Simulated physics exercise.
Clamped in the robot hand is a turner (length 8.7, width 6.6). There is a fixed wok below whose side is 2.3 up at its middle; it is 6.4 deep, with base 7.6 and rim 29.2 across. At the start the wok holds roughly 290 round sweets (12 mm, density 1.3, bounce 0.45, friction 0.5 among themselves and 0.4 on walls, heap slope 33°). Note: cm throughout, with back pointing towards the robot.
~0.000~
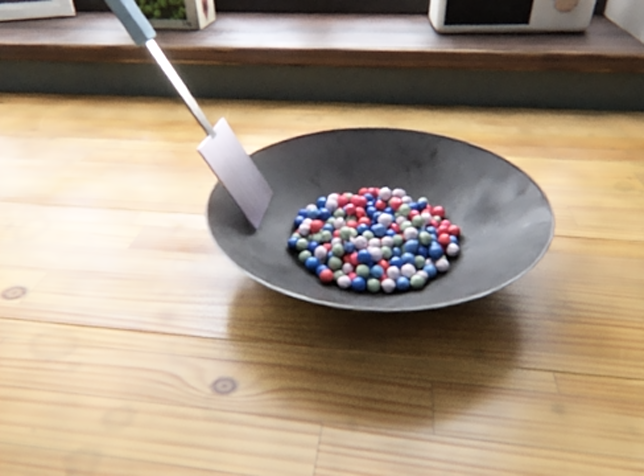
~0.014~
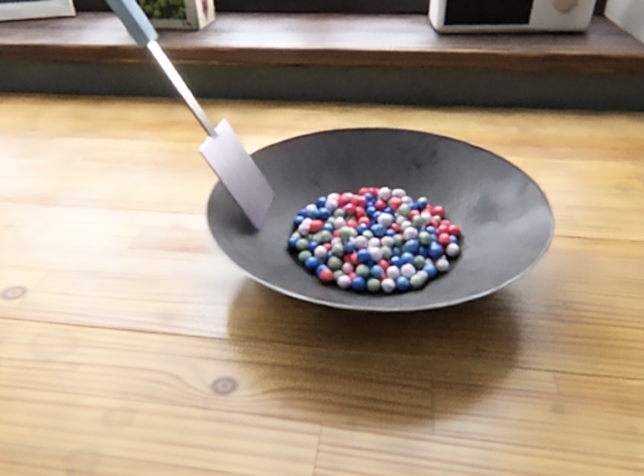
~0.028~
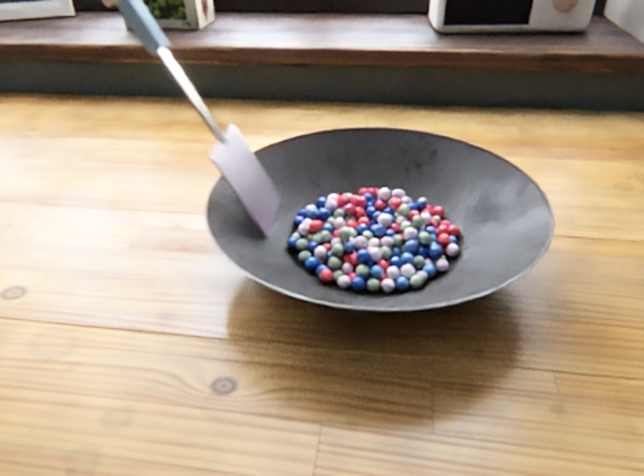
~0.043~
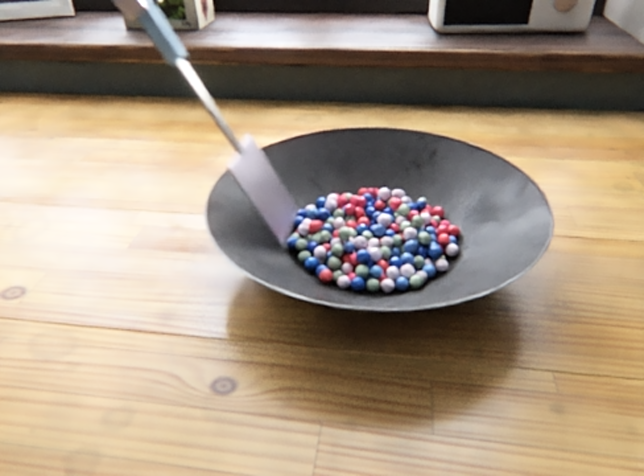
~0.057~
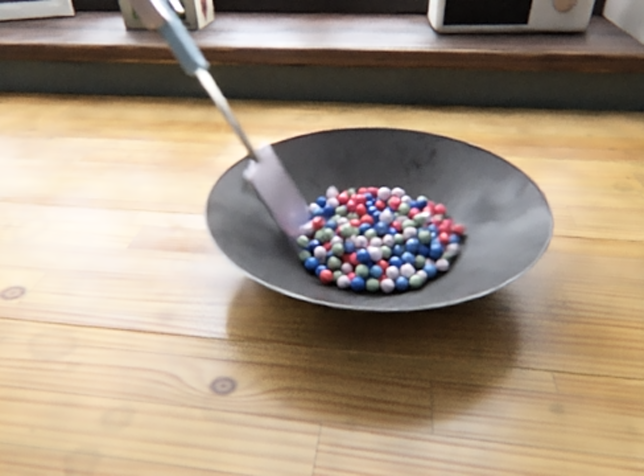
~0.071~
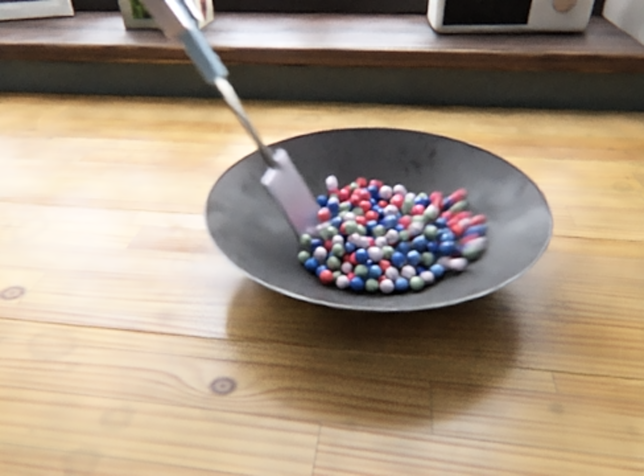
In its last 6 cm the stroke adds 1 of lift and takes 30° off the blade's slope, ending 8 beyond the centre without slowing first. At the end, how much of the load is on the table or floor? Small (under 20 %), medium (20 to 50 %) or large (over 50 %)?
Medium.
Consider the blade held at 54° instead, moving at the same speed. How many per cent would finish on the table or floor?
I'd put it at about 30 per cent.
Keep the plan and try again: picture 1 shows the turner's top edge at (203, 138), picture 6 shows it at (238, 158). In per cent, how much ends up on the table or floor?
It comes to something like 5 %, give or take.
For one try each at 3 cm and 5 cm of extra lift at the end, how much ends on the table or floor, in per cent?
Estimates, in order: 35 % then 25 %.
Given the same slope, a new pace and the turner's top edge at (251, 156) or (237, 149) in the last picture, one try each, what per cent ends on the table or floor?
Close to 15 per cent in the first try and close to 5 per cent in the second.
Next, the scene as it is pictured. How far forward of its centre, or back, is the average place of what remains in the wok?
It rests close to 4.5 centimetres ahead of centre.
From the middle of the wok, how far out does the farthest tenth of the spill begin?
That distance is around 55 cm.
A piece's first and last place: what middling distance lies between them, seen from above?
Some 11 centimetres.
After 0.11 s, sloping 62°, highest piece 8 above the table; 291 in the wok.
After 0.15 s, sloping 53°, highest piece 11 above the table; 277 in the wok, 14 on the blade or in flight.
After 0.37 s, sloping 32°, highest piece 8 above the table; 198 in the wok, 69 on the table or floor, 24 on the blade or in flight.
After 1.42 s, sloping 32°, highest piece 6 above the table; 196 in the wok, 95 on the table or floor.
In the end, 196 in the wok, 95 on the table or floor. That is 33 % on the table or floor.
